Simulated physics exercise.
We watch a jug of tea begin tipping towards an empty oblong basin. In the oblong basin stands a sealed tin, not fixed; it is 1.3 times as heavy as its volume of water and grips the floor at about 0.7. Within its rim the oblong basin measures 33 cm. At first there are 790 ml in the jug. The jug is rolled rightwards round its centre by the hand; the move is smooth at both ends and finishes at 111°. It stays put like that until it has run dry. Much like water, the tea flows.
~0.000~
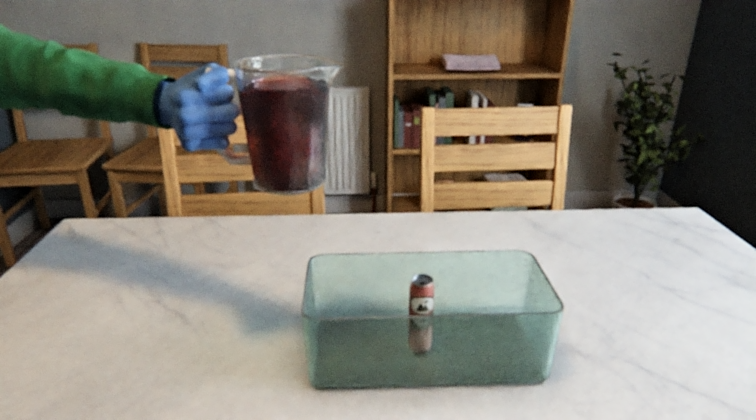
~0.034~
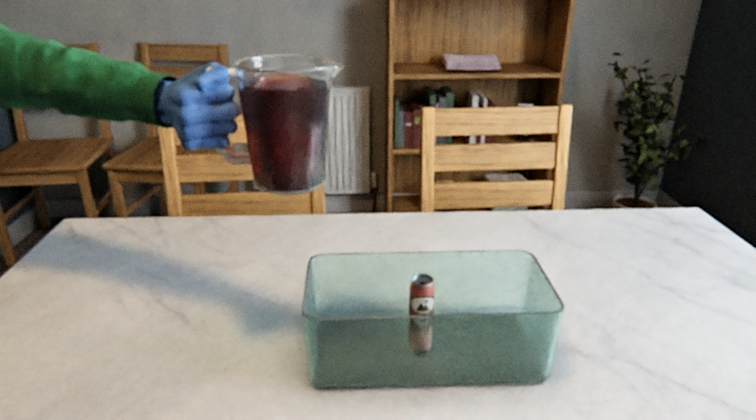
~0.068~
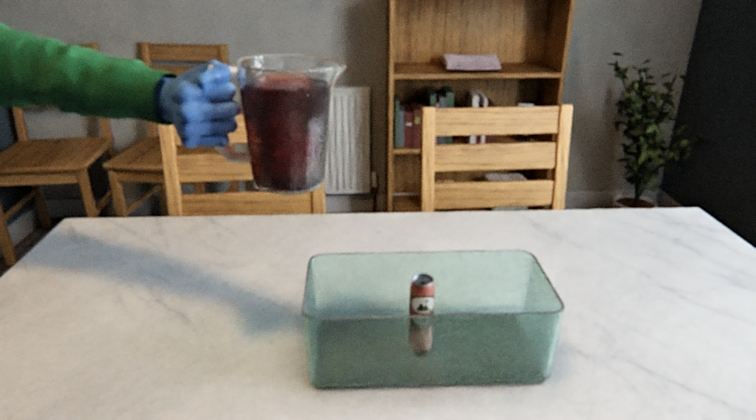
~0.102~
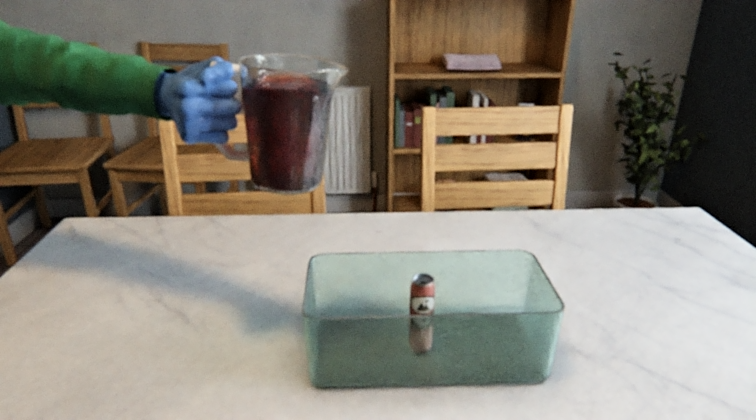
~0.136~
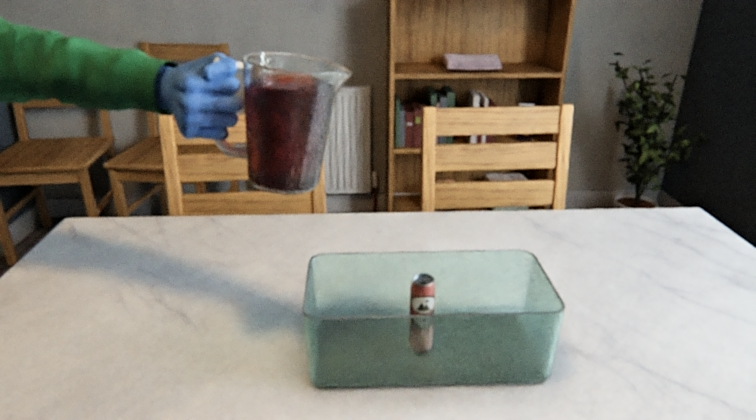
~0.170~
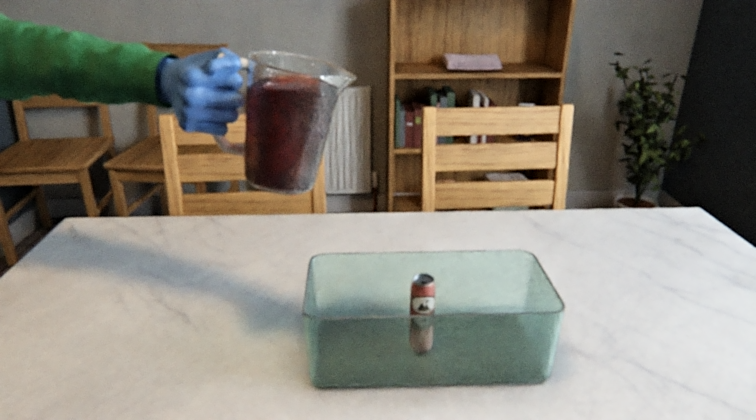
We see a blue-gloved hand holding a clear jug of dark red liquid above a table, left of a greenish oblong basin with a small tin inside; the hand keeps the jug upright, then tilts it slightly rightwards.
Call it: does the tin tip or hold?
It tips.
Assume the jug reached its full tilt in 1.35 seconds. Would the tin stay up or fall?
Result: Tin tipped over.
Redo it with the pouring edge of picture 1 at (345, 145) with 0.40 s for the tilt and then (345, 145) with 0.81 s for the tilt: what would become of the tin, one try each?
Run one: It tumbles. Run two: It does not tip.
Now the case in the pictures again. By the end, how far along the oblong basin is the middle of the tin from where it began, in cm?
Roughly 11.0 cm.
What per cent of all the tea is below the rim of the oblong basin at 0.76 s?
Value: Approx. 42 %.
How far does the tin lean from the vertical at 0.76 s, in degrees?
It leans about 0° from upright.
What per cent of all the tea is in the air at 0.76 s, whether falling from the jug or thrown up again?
32 per cent, roughly.
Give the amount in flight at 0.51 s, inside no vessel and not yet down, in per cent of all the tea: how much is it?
Roughly 20 percent.
After 0.51 s the tilt is 78° and 80 per cent is still to pour; the tin stands where it began.
After 0.76 s the tilt is 110° and 25 per cent is still to pour; the tin stands where it began.
After 1.02 s the tilt is 111° and 1 per cent is still to pour; the tin leans 21°.
After 1.31 s the tilt is 111° and 0 per cent is still to pour; the tin lies on its side.
In the end the tin lies on its side.
